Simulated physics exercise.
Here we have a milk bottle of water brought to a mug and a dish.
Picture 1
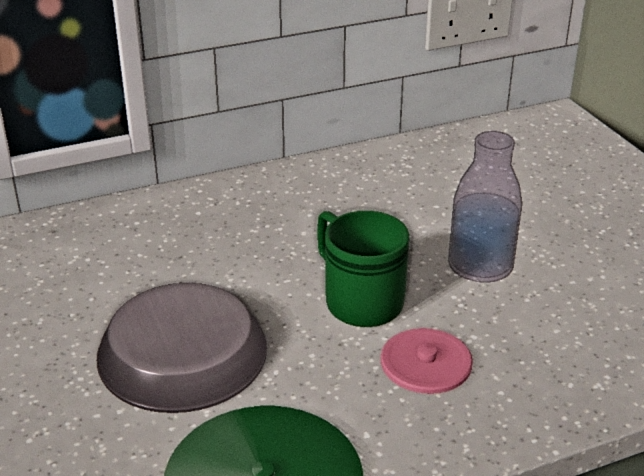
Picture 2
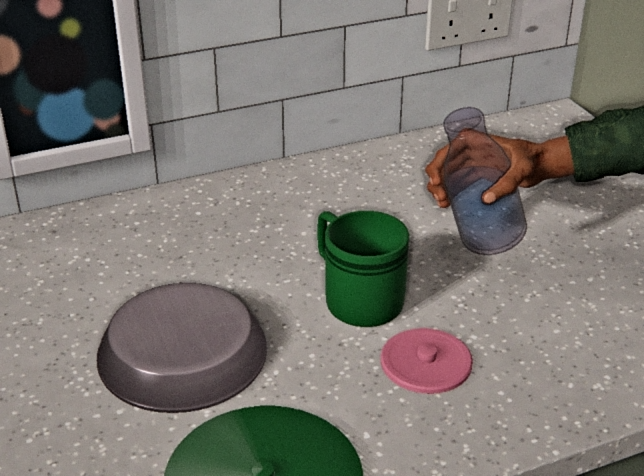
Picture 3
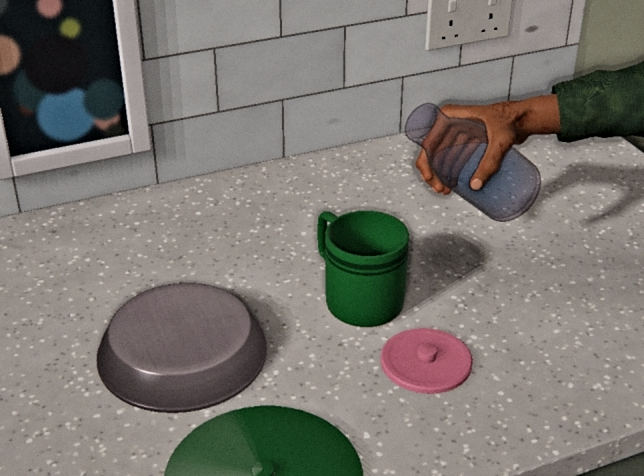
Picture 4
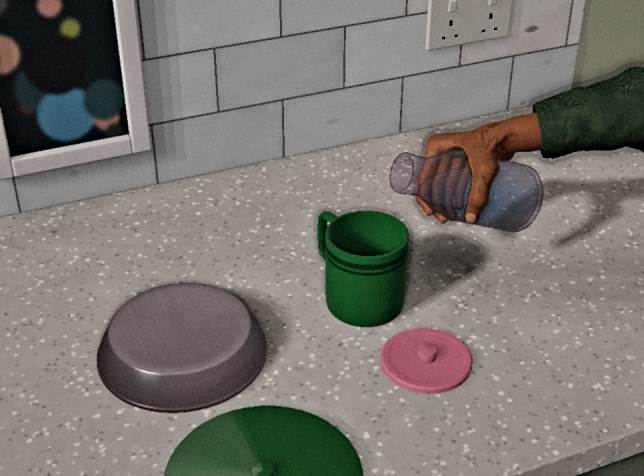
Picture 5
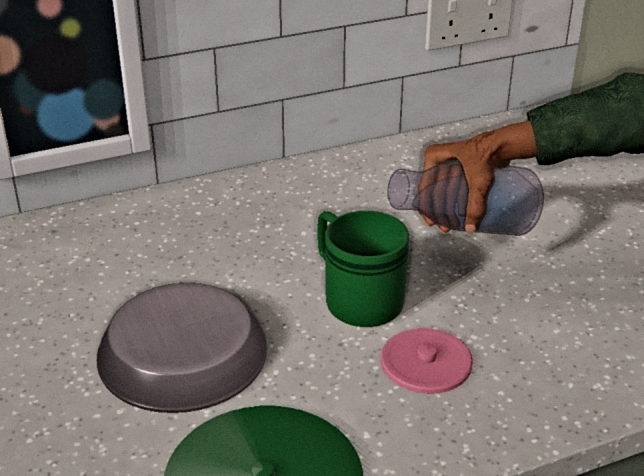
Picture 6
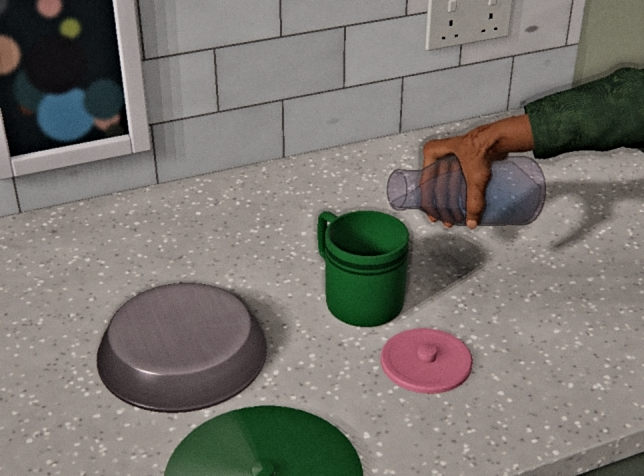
A clear milk bottle partly filled with bluish water stands at the right of a speckled grey counter, seen from above at an angle against pale wall tiles. An open green mug sits in the middle, with a pink lid, a green lid and an upturned grey-brown dish nearby. A green-sleeved hand lifts the bottle and tilts it leftward, nearly level beside the mug, while the view stays still.
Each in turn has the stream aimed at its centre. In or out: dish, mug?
In order: Dish: Keeps it out. Mug: Holds it.
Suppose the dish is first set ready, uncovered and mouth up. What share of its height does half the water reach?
25 %, roughly.
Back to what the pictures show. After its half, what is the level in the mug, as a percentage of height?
About 30 per cent of its height.
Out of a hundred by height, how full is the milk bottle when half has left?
Roughly 20 per cent.
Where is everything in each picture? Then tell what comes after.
Nothing is moving yet; milk bottle (488, 202) about half full; mug (366, 272) open; dish (181, 342) upside down, in the first frame.
The milk bottle is picked up; milk bottle about half full, surface at (481, 184); mug (366, 272) open, in the second frame.
Tilting; milk bottle (467, 157) tipped 45° with all of its load; dish (181, 342) upside down, in the third frame.
No stream yet; milk bottle (460, 186) tipped 65° with all of its load; mug (366, 272) open, in the fourth frame.
Still nothing leaves it; milk bottle (460, 196) tipped 70° with all of its load; dish (181, 342) upside down, in the fifth frame.
On the point of pouring; milk bottle (460, 190) tipped 75° with all of its load; mug (366, 272) open; dish (181, 342) upside down, in the sixth frame.
Next, the water goes into the mug.
After that, it runs off the upturned base of the dish.
Finally, the mug has its share inside; the dish is empty, in a puddle.
